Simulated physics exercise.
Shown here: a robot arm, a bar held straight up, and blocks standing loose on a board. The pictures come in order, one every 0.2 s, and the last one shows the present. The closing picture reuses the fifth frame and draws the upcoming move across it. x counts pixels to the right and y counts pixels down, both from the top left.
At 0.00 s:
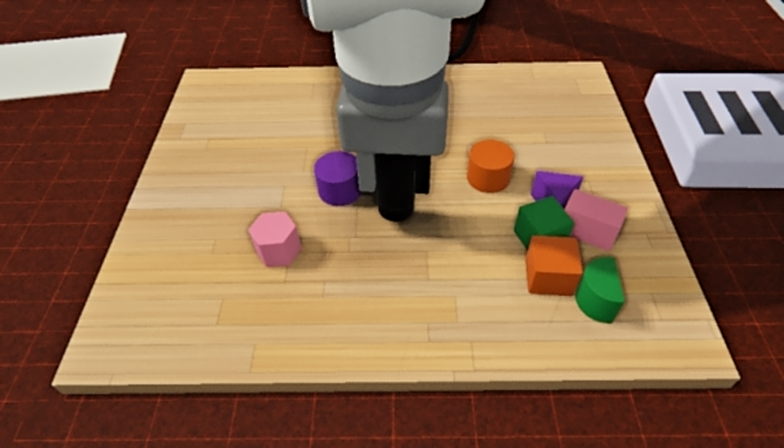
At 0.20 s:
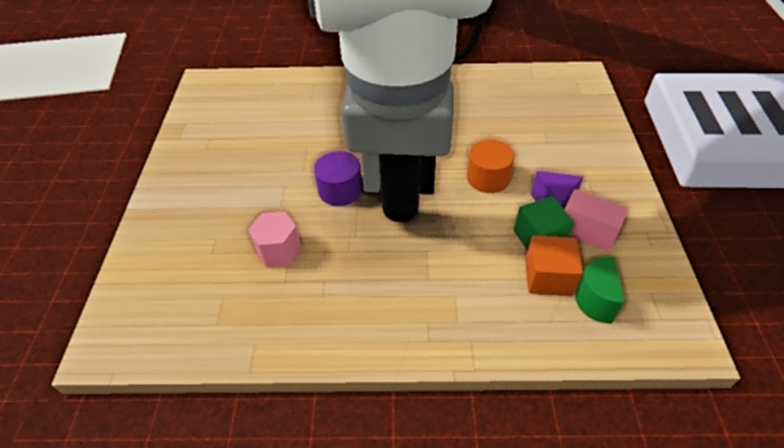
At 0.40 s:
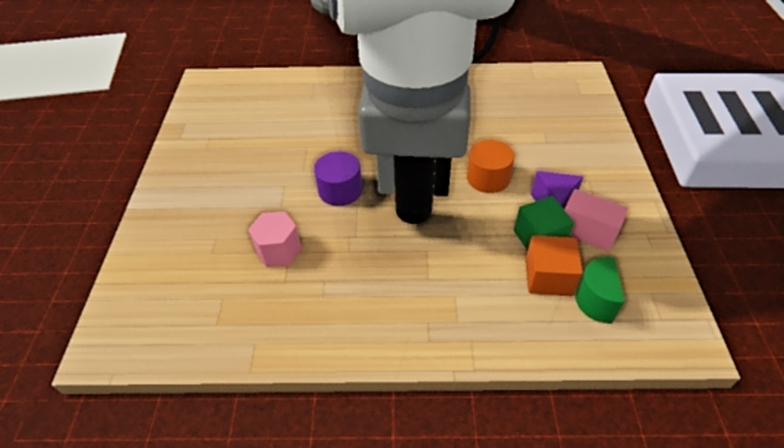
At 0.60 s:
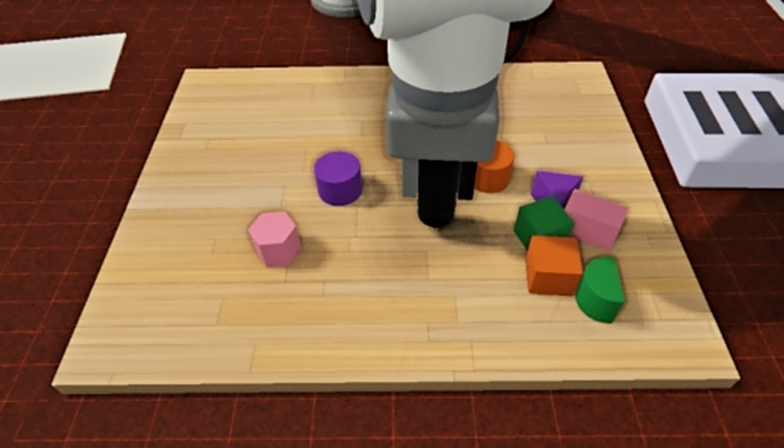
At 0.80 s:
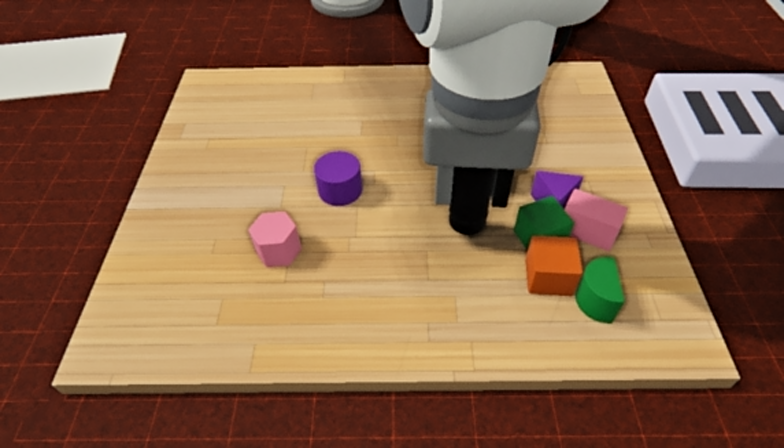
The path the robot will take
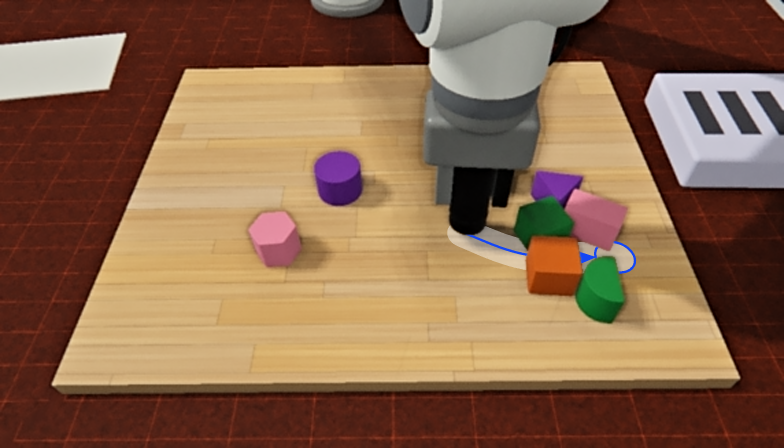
The robot arm moved its upright black bar slowly, then a little faster, to the right across the wooden board, passing in front of the orange cylinder, while the colored blocks all stayed still.
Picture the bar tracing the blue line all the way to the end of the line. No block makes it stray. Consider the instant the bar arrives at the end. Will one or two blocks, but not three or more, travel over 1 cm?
Short answer: No.
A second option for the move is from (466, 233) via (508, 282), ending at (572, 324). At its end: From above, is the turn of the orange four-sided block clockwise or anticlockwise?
Counter-clockwise, from overhead.
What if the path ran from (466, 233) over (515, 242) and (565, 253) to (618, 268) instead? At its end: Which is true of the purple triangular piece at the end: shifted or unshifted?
Its place changes.
The drawn path runs from (466, 233) by way of (512, 251) and (564, 258) to (615, 257).
On the path given first. One third of the way, bar (516, 240); green four-sided block (552, 214); orange four-sided block (560, 256).
Two thirds of the way, bar (568, 246); green four-sided block (588, 208), turned 45° anticlockwise; orange four-sided block (590, 269), turned 60° clockwise; purple triangular piece (567, 177), turned 45° anticlockwise; pink rectangular block (626, 196), turned 20° clockwise; green D-shaped block (635, 305), turned 30° anticlockwise.
At the end, bar (620, 245); green four-sided block (600, 203), turned 65° anticlockwise; orange four-sided block (600, 270), turned 80° clockwise; purple triangular piece (568, 175), turned 55° anticlockwise; pink rectangular block (632, 189), turned 40° clockwise; green D-shaped block (640, 313), turned 25° anticlockwise.
